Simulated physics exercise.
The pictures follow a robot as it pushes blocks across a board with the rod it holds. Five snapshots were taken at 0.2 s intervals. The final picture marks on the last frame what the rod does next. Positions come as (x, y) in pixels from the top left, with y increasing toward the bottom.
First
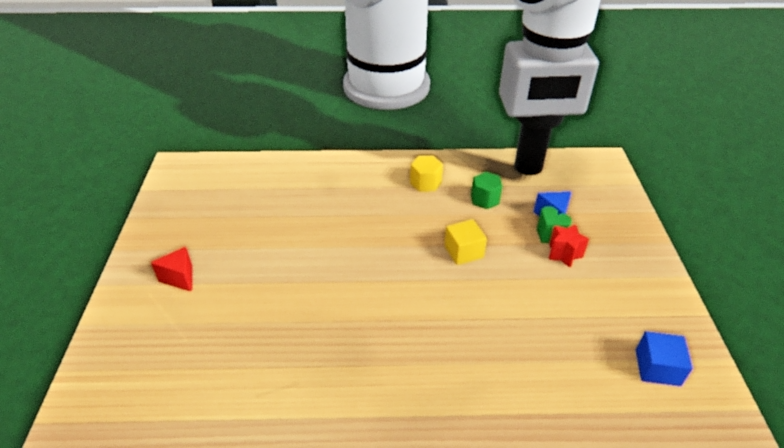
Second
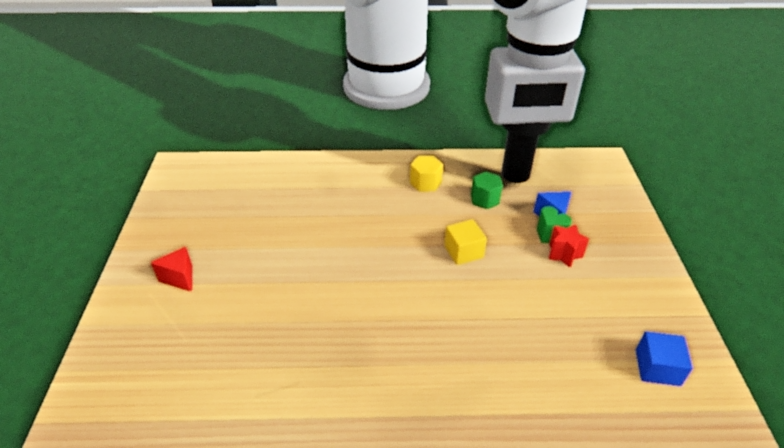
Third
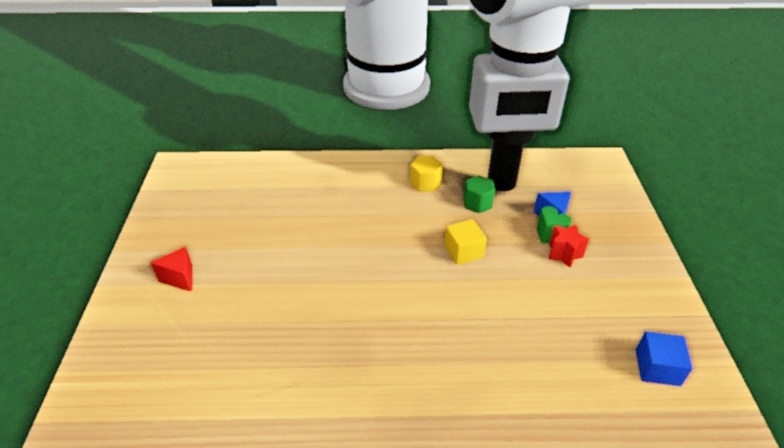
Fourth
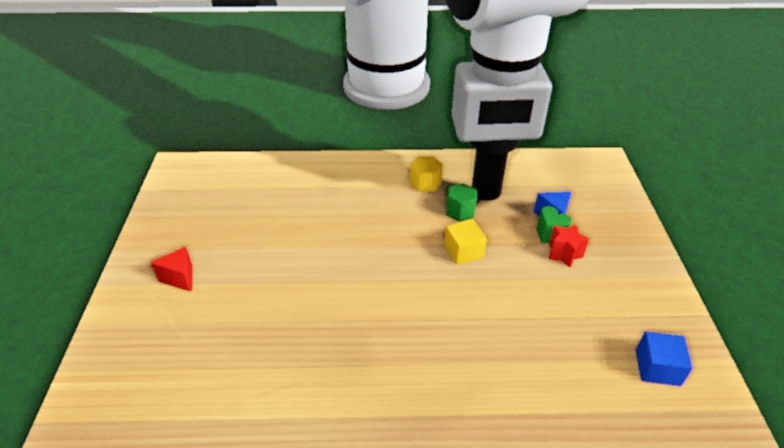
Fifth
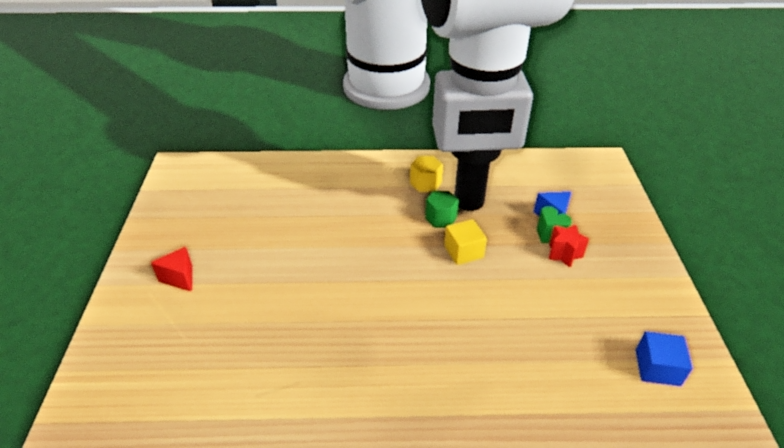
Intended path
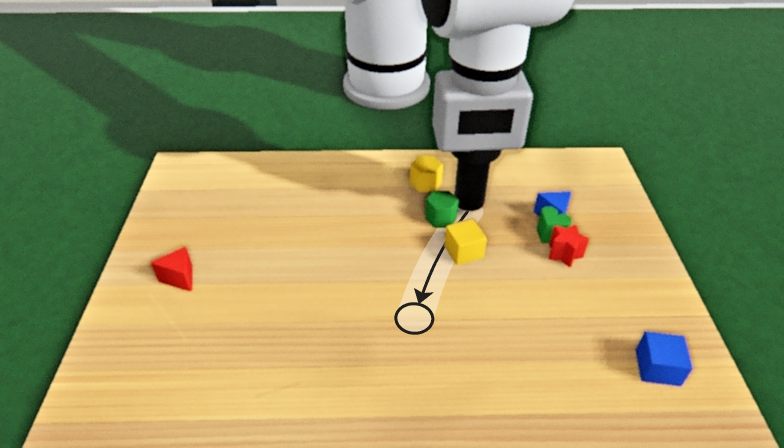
In this clip, a robot arm with a black rod moves left and toward the viewer over a wooden board of colored blocks, pushing the green hexagon leftward between the yellow hexagon and yellow cube while the other blocks stay put.
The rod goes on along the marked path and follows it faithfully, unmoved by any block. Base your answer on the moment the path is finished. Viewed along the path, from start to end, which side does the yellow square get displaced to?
The shift is to the left of that direction.
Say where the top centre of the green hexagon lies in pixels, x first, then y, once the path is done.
I'd guess (423, 207).
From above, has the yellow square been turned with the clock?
No.
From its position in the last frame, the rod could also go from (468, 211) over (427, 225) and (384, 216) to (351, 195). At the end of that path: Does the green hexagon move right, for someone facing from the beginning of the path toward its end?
The answer is no.
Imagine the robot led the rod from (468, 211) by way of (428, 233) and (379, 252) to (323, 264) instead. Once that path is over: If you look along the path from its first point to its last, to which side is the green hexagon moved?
Pushed right.
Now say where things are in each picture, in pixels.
Rod's lower end (528, 167); yellow hexagon (427, 164); green hexagon (488, 180); yellow square (466, 232), in the first picture.
Rod (516, 175); blocks still, in the second picture.
Rod (502, 183); green hexagon (480, 184), in the third picture.
Rod (486, 192); green hexagon (463, 192), in the fourth picture.
Rod (469, 201); yellow hexagon (427, 164); green hexagon (442, 199); yellow square (466, 232), in the fifth picture.
Drawn move, from (468, 211) via (438, 258), ending at (414, 318).
The first path, step by step. One third of the way, rod (448, 232); green hexagon (423, 207), turned 60° clockwise; yellow square (467, 243), turned 20° anticlockwise.
Two thirds of the way, rod (430, 267); green hexagon (423, 207), turned 60° clockwise; yellow square (470, 254), turned 45° anticlockwise.
At the end, rod (415, 309); yellow hexagon still; green hexagon (423, 207), turned 60° clockwise; yellow square (470, 254), turned 45° anticlockwise.
